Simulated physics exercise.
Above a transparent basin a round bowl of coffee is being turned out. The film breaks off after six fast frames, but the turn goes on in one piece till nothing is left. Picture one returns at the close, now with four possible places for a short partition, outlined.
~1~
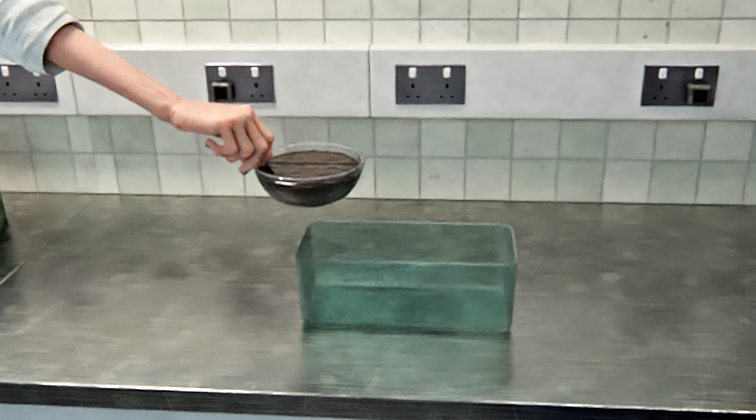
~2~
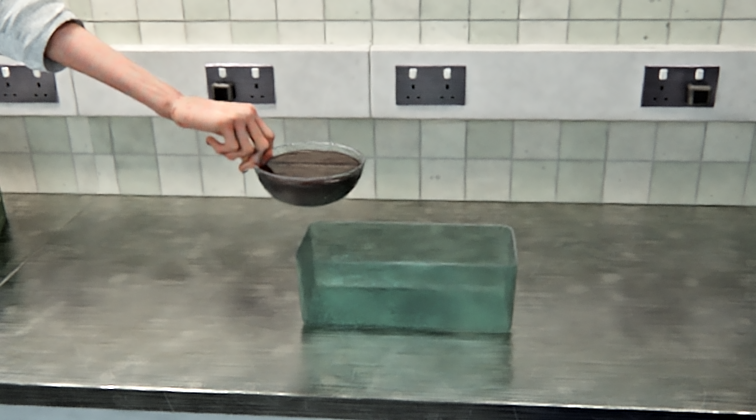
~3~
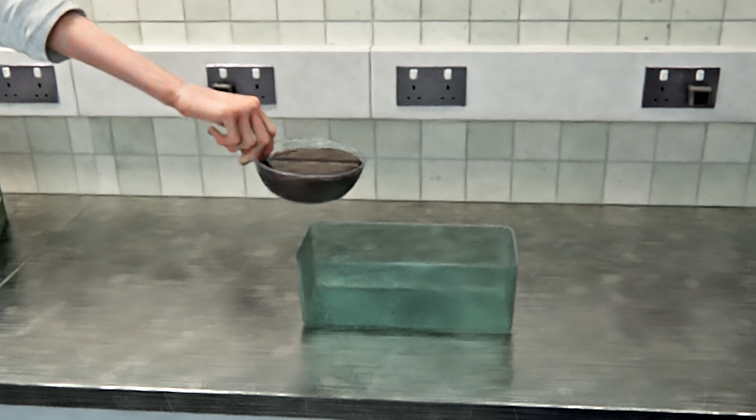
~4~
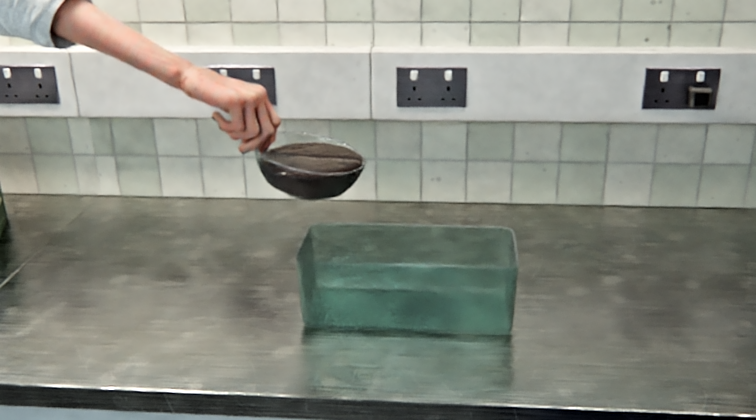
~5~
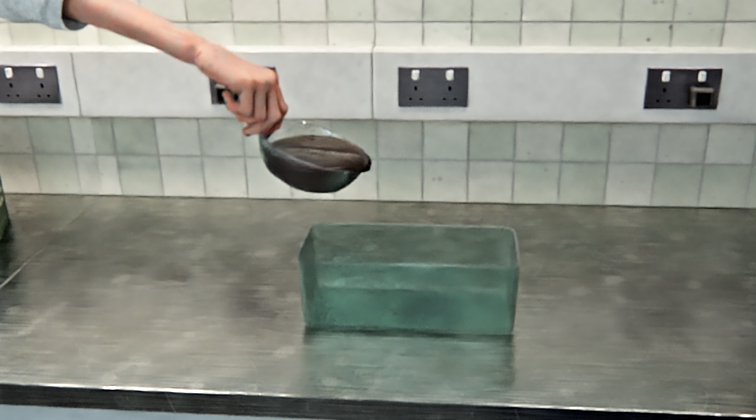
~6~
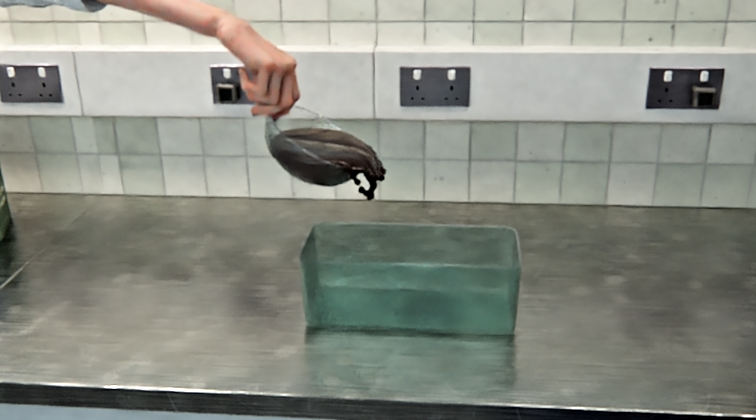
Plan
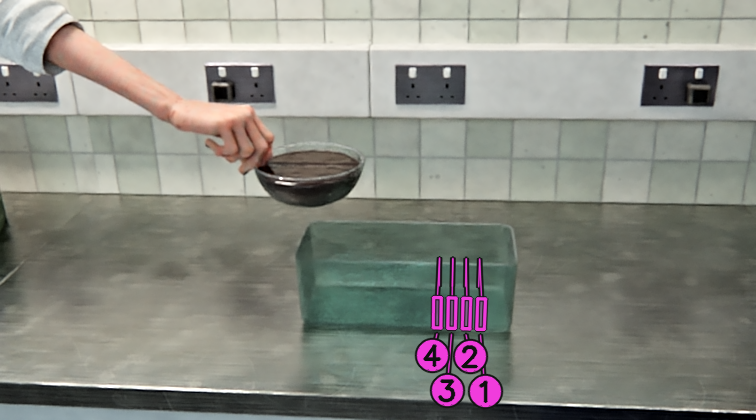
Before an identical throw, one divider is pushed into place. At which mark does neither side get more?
4 is best.
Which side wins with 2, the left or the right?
The left side.
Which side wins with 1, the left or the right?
The left side.
On the marked copy, 1 at (480, 335); 2 at (465, 334); 3 at (451, 334); 4 at (436, 333).
With 1, about 92 % ends left of the wall and 6 % right of it.
With 2, about 90 % ends left of the wall and 3 % right of it; 7 % is lost outside.
With 3, about 79 % ends left of the wall and 19 % right of it.
With 4, about 45 % ends left of the wall and 53 % right of it.
